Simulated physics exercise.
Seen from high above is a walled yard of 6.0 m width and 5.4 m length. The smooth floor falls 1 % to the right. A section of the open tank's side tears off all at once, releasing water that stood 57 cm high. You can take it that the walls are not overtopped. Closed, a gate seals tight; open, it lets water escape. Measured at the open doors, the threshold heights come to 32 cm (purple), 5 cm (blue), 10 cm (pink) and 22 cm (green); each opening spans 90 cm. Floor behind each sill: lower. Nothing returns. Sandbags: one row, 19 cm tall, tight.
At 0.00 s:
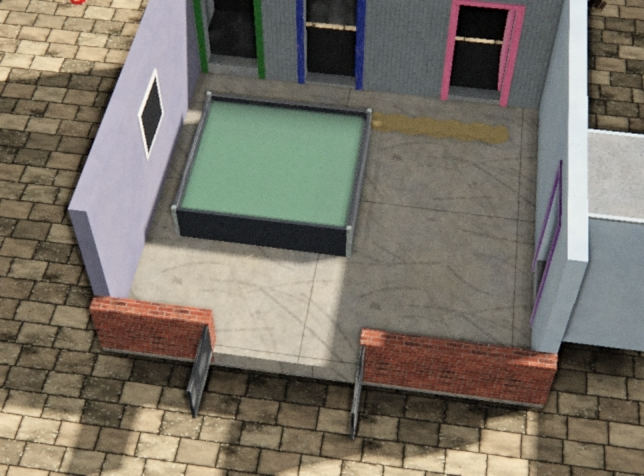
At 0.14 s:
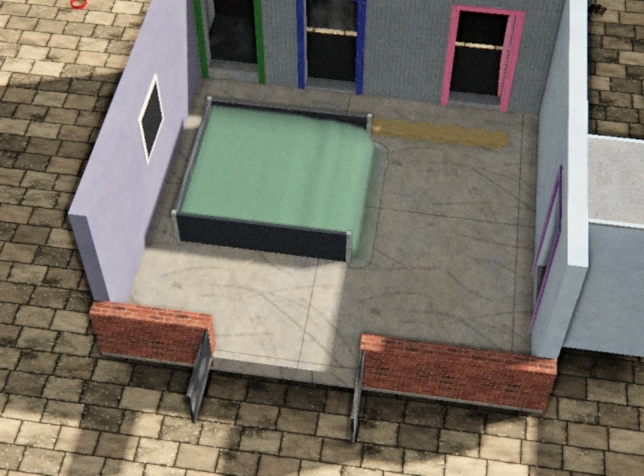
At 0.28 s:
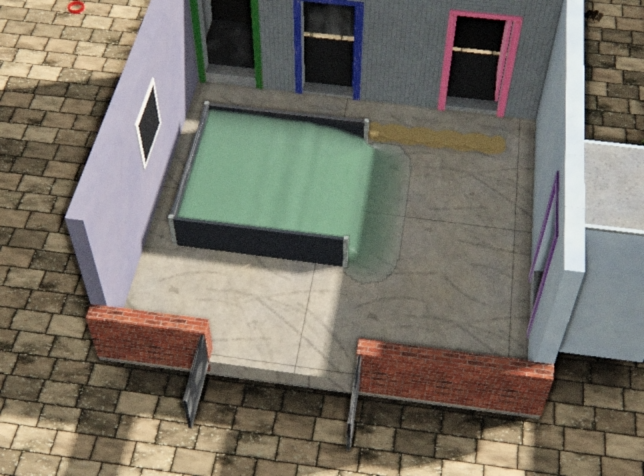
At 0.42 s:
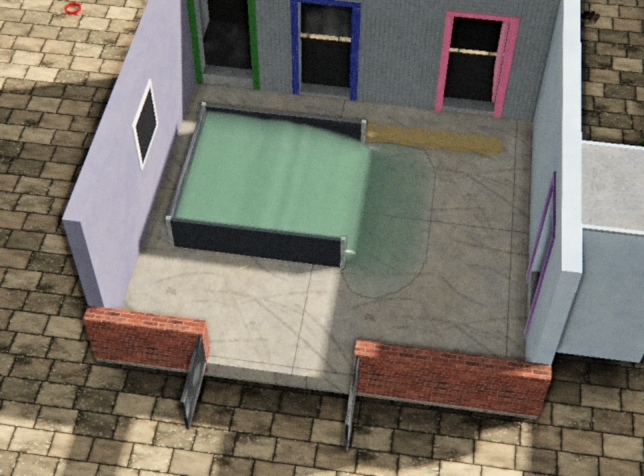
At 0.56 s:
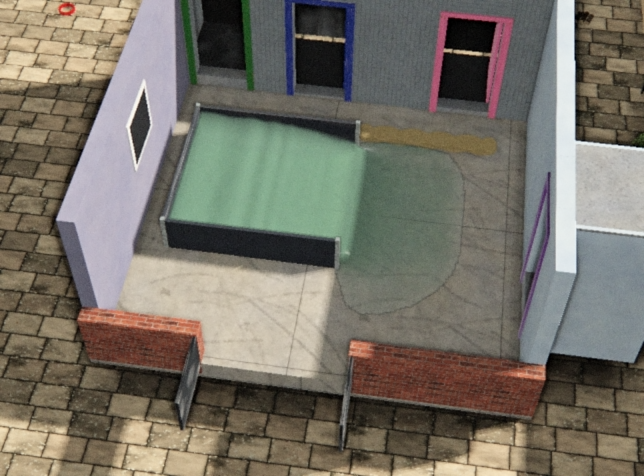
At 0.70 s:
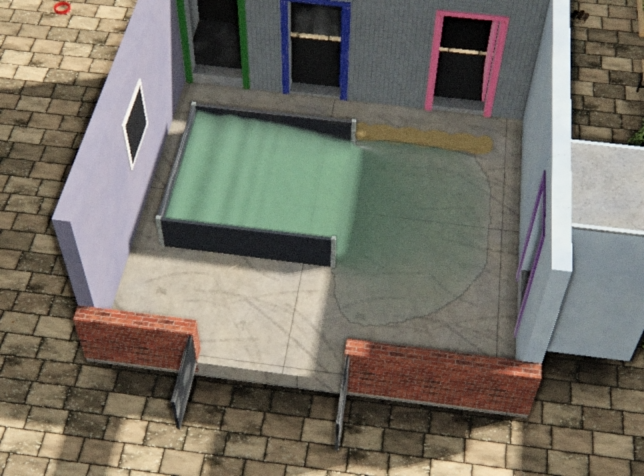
Walled yard with an open tank of green water, its right side giving way and the water spreading rightward across the grey floor.
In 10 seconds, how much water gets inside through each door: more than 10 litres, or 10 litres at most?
After that time: The purple door, 10 litres at most; the blue door, more than 10 litres; the pink door, more than 10 litres; the green door, 10 litres at most.
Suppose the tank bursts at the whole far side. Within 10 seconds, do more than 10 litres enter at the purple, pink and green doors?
Log - purple: Threshold not reached, pink: Threshold topped, green: Threshold topped.
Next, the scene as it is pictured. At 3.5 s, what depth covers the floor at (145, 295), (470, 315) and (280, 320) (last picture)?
Reading - approx. 0 / 22 / 1 cm.
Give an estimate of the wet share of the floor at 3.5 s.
Near 60 per cent is wet.
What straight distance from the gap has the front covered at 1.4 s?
About 3.6 m.
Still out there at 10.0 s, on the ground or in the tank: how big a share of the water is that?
About 86 percent of the water remains.
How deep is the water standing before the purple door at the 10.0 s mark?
Depth: ~ 11.0 cm.
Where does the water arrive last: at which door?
Green.
After 1.4 s water covers 40 % of the floor and is deepest (38 cm) near (510, 188); purple door 22 cm at the sill, 0 L in, blue door not reached, pink door not reached, green door not reached.
After 2.2 s water covers 45 % of the floor and is deepest (42 cm) near (509, 222); purple door 29 cm at the sill, 0 L in, blue door not reached, pink door 10 cm at the sill, 0 L in, green door not reached.
After 3.5 s water covers 60 % of the floor and is deepest (40 cm) near (503, 377); purple door 24 cm at the sill, 0 L in, blue door 3 cm at the sill, 0 L in, pink door 15 cm at the sill, 12 L in, green door not reached.
After 6.0 s water covers 90 % of the floor and is deepest (21 cm) near (138, 268); purple door 20 cm at the sill, 0 L in, blue door 7 cm at the sill, 10 L in, pink door 11 cm at the sill, 40 L in, green door 11 cm at the sill, 0 L in.
After 10.0 s water covers 95 % of the floor and is deepest (14 cm) near (353, 130); purple door 11 cm at the sill, 0 L in, blue door 13 cm at the sill, 25 L in, pink door 7 cm at the sill, 42 L in, green door 13 cm at the sill, 0 L in.
